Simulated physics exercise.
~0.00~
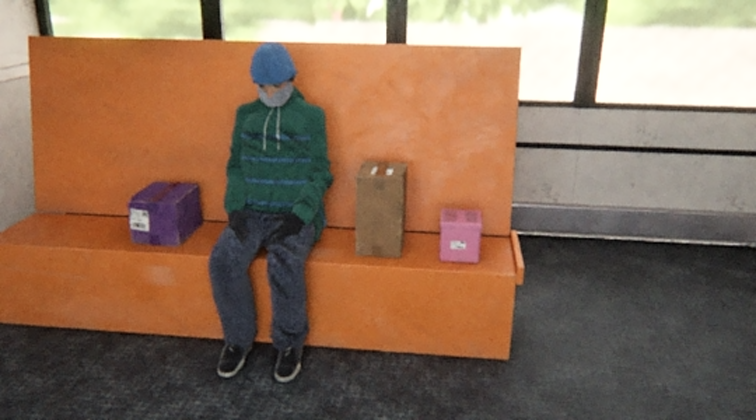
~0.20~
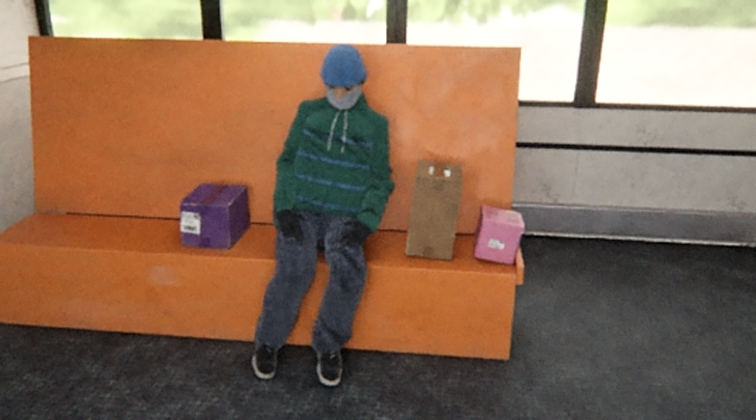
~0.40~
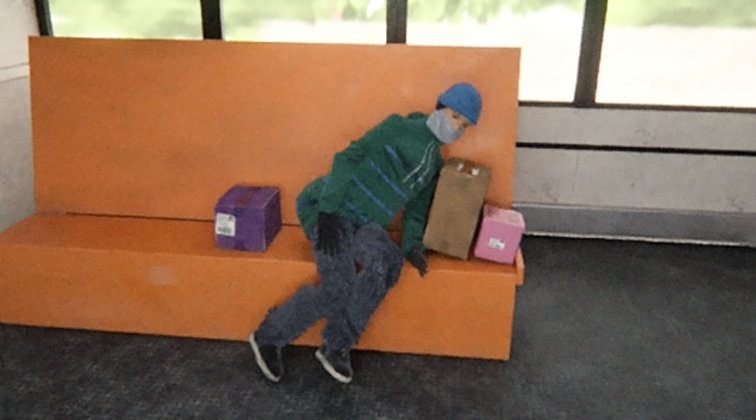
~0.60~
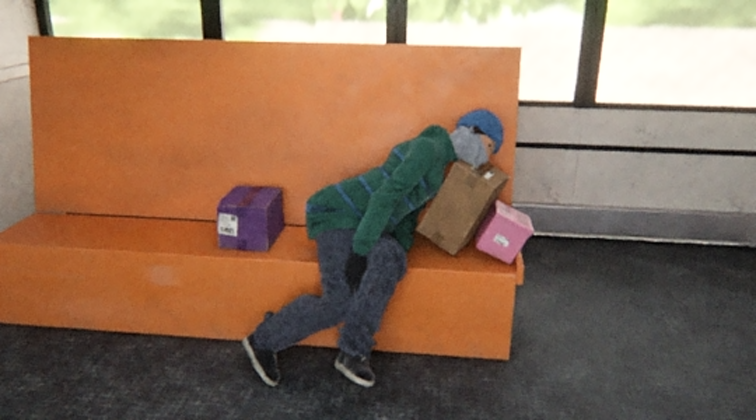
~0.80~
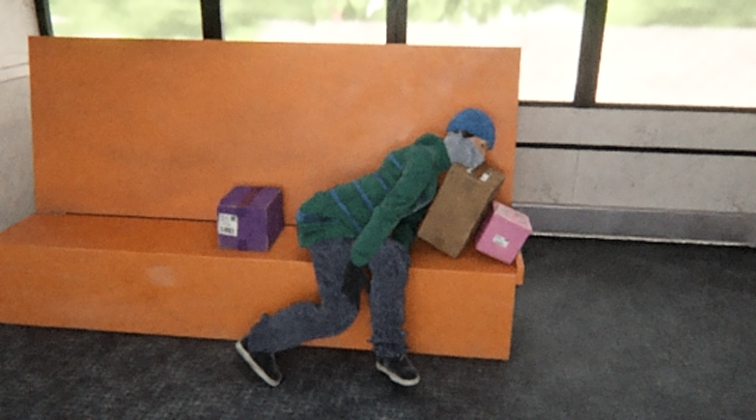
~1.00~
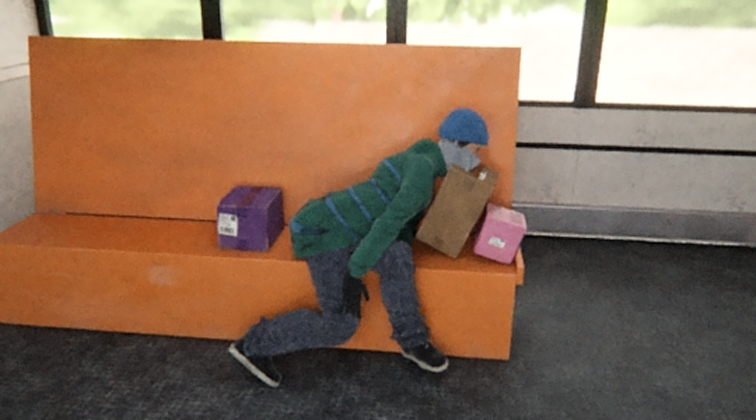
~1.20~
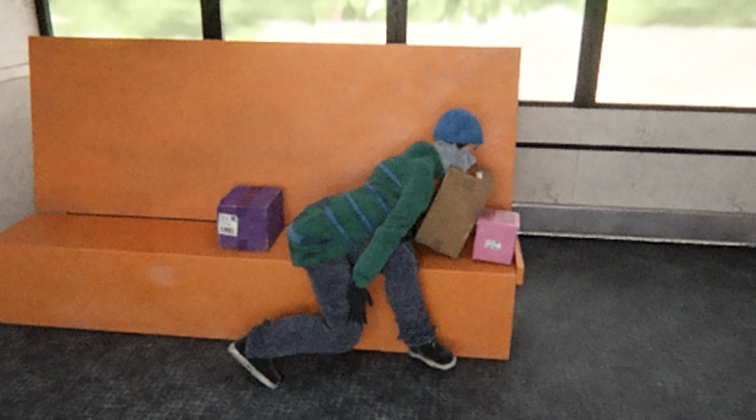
A limp passenger in a blue hat and green striped top slid right along an orange bench with three boxes, then slumped against the tall brown one, tipping it toward the pink one, and ended draped there, with every box still on the seat.
